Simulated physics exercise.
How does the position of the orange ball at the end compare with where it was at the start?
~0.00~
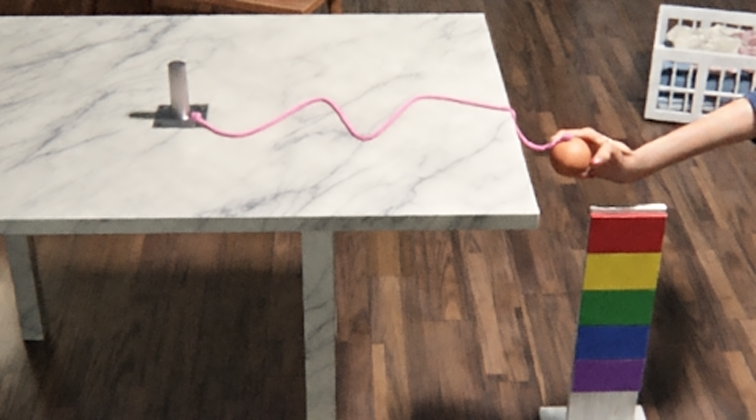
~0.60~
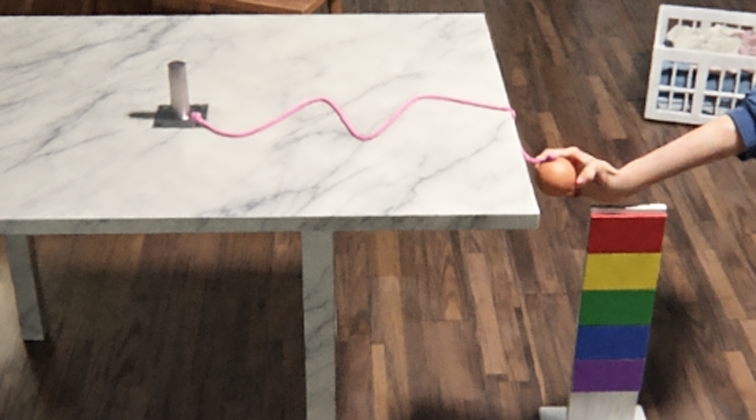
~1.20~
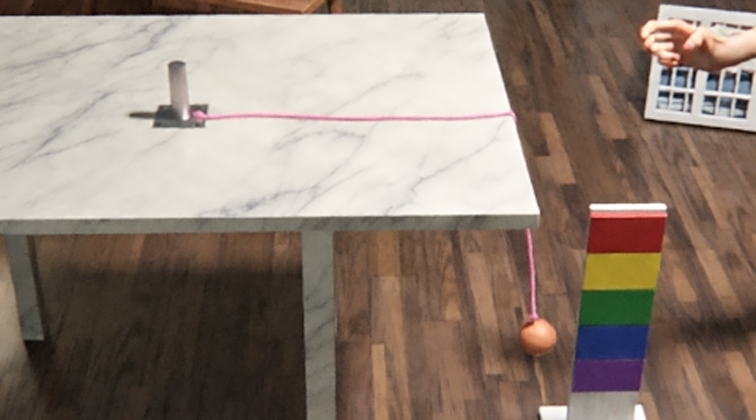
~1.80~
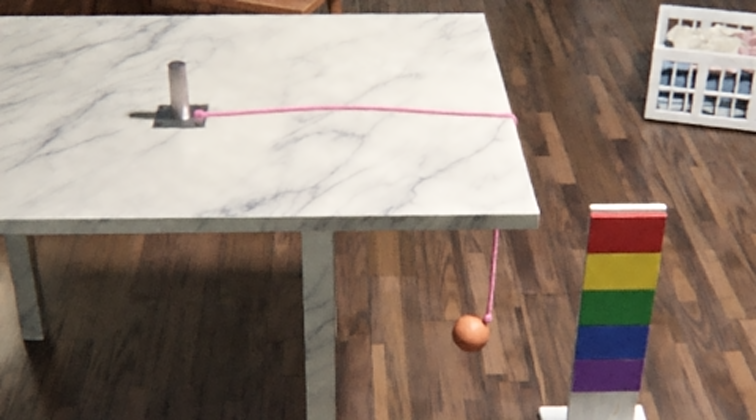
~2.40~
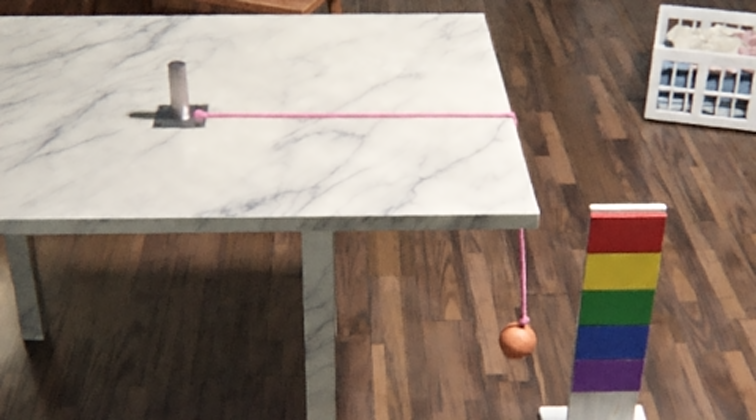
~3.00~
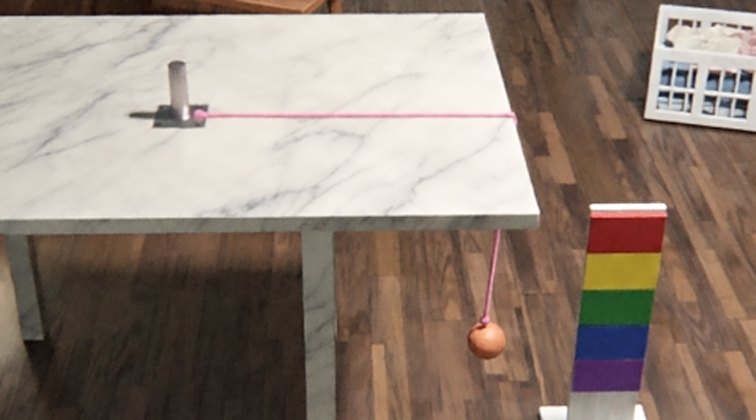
At the start it is held in a hand just off the table's right edge, above the striped board's top. At the end it hangs on the cord lower down and further left, below the tabletop and level with the blue band.
